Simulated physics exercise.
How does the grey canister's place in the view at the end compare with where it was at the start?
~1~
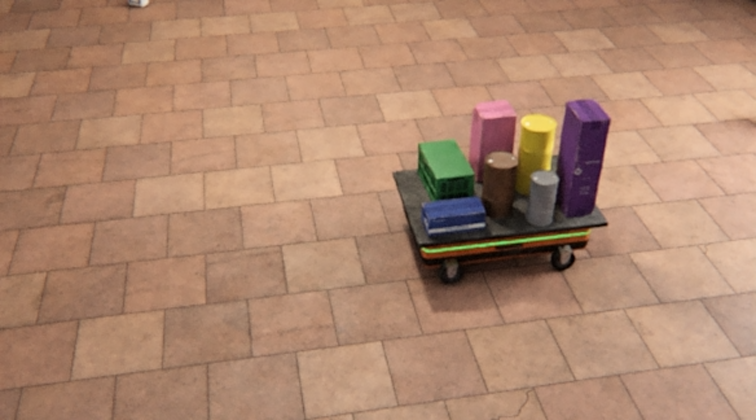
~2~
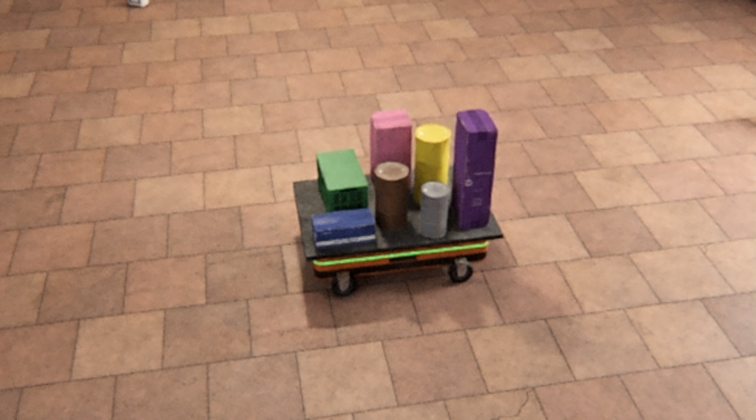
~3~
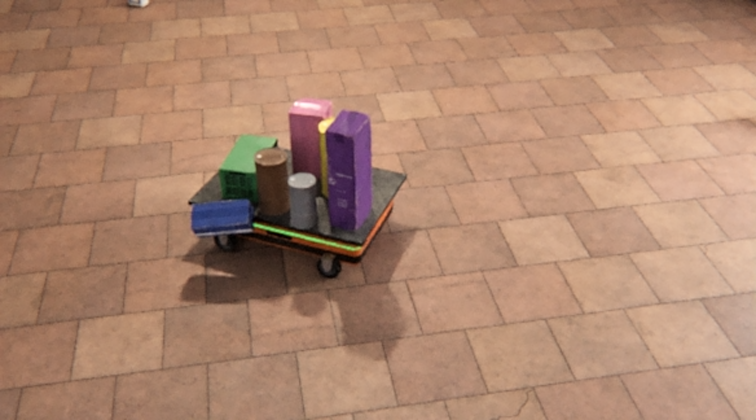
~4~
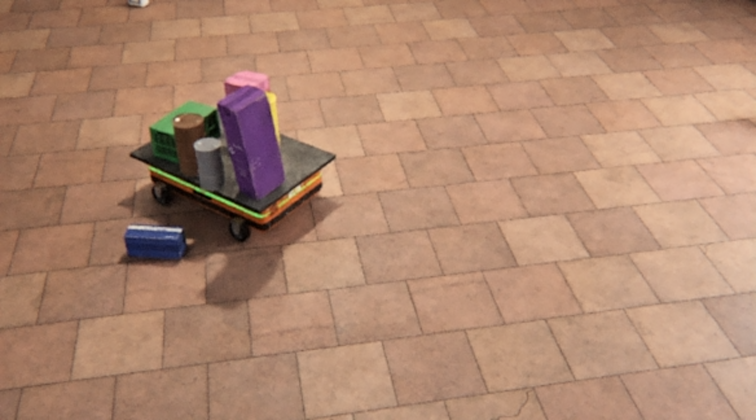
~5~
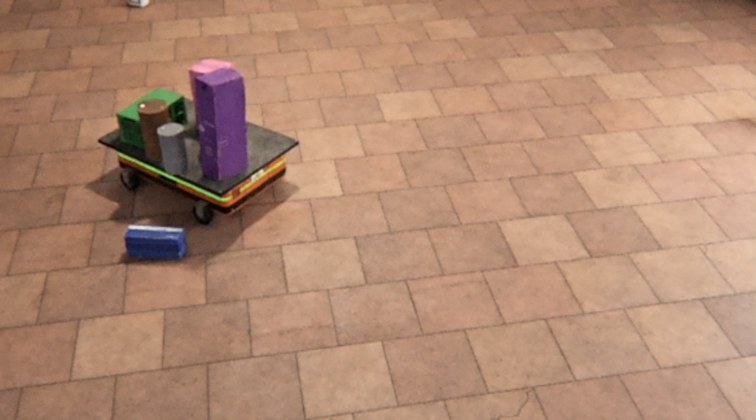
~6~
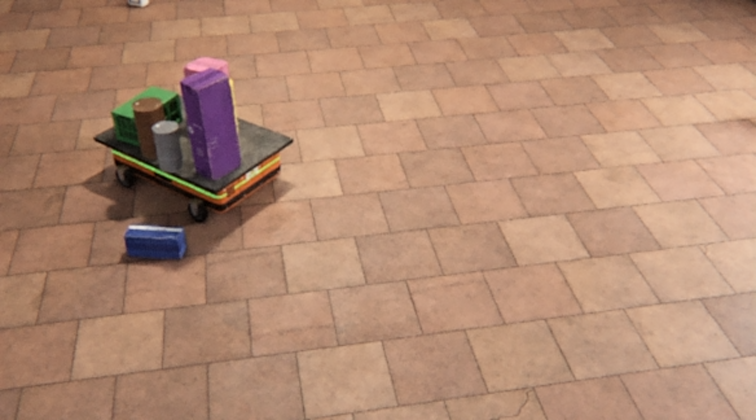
It starts on the right side of the view and ends far over on the left and a little higher up, still standing on the cart.
